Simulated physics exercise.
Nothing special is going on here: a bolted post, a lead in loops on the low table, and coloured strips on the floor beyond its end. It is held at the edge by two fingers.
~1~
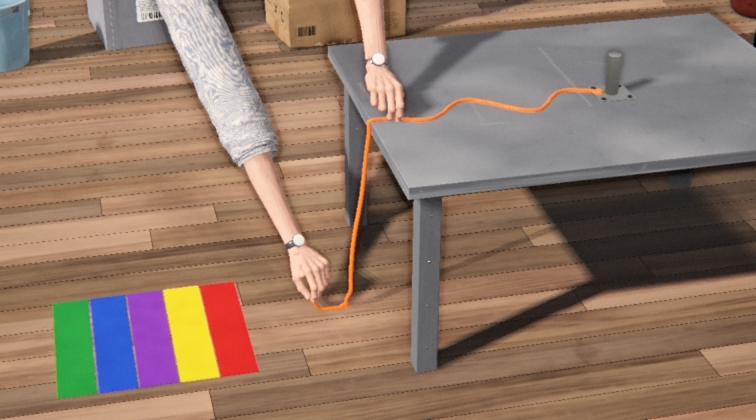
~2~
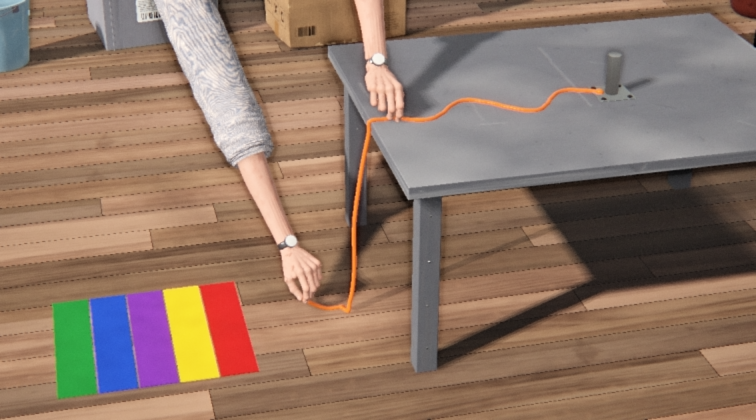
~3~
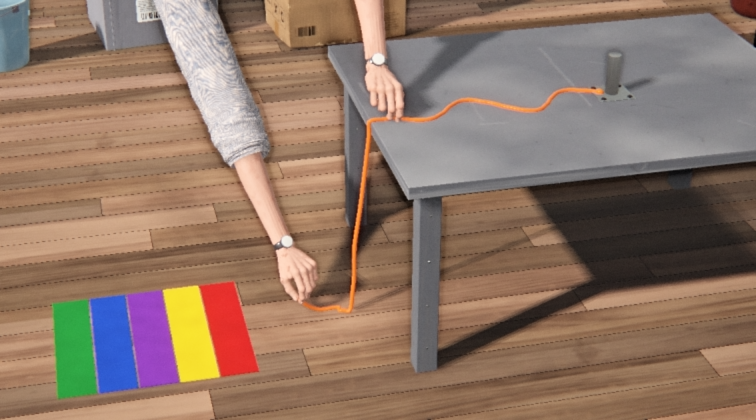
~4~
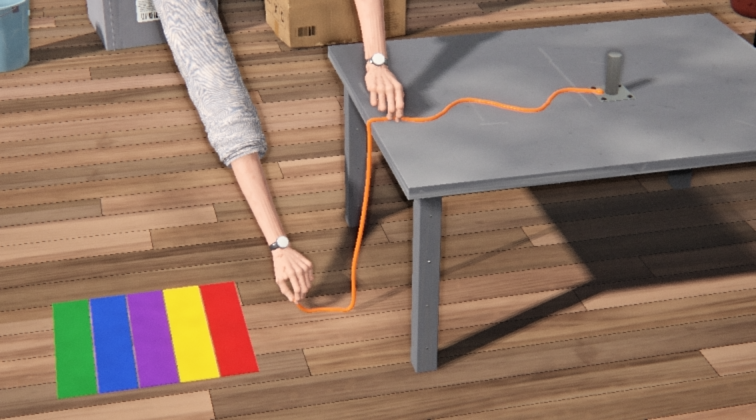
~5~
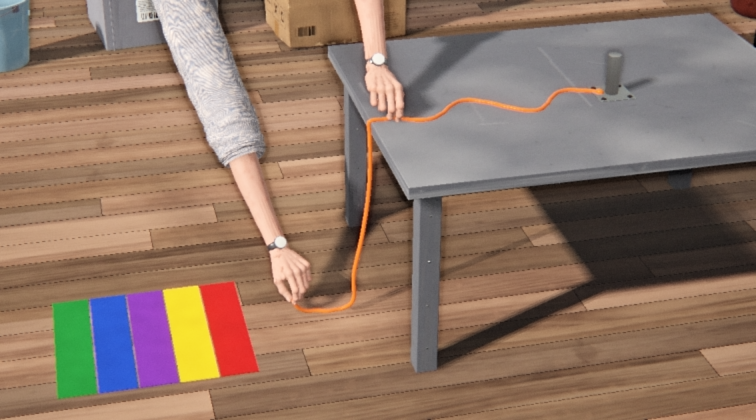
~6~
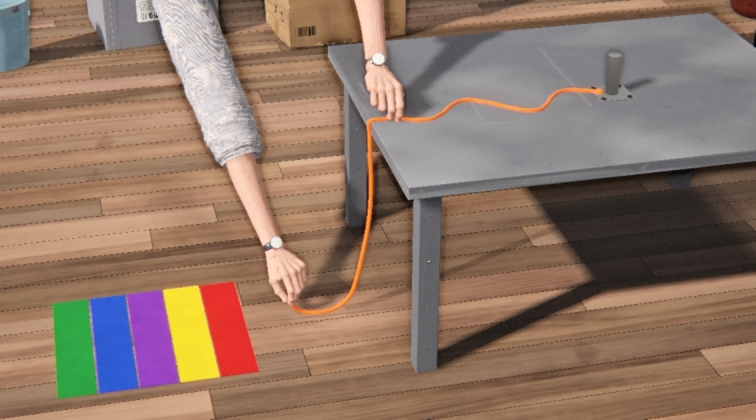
On a wood-plank floor beside a low grey table, one hand holds an orange lead at the table's edge while another grips its hanging end. The lower hand draws the end slightly left, toward five coloured strips, and the lead's low bend shifts from angular to a smoother curve.
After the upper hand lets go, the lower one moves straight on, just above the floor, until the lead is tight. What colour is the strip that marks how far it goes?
That strip is blue.
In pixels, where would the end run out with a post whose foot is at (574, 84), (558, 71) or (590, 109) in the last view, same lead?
Approximate places, in that order: (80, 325), (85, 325), (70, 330).
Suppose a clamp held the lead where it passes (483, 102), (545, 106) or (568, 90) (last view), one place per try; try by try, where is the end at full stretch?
Approximately at (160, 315), at (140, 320) and at (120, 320), in that order.
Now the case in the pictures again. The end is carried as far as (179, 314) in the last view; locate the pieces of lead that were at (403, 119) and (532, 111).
Result - first point (363, 138), second point (505, 103).
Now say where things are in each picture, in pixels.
End (311, 298); red (235, 356); yellow (196, 361); purple (157, 367); blue (117, 372); green (76, 378), in the first picture.
End (303, 299); lead through (563, 91) (507, 107) (440, 115) (368, 139) (355, 215) (352, 293), in the second picture.
End (299, 299), in the third picture.
End (295, 300); lead through (563, 91) (507, 107) (440, 115) (370, 138) (363, 215) (354, 293), in the fourth picture.
End (293, 300), in the fifth picture.
End (288, 301); lead through (563, 91) (507, 107) (440, 115) (370, 138) (370, 215) (352, 292), in the sixth picture.
Early on, end near (179, 314); over yellow.
Midway, end near (138, 320); over purple.
At the end of the slack, end near (115, 323); over blue. It gets as far as the blue strip.
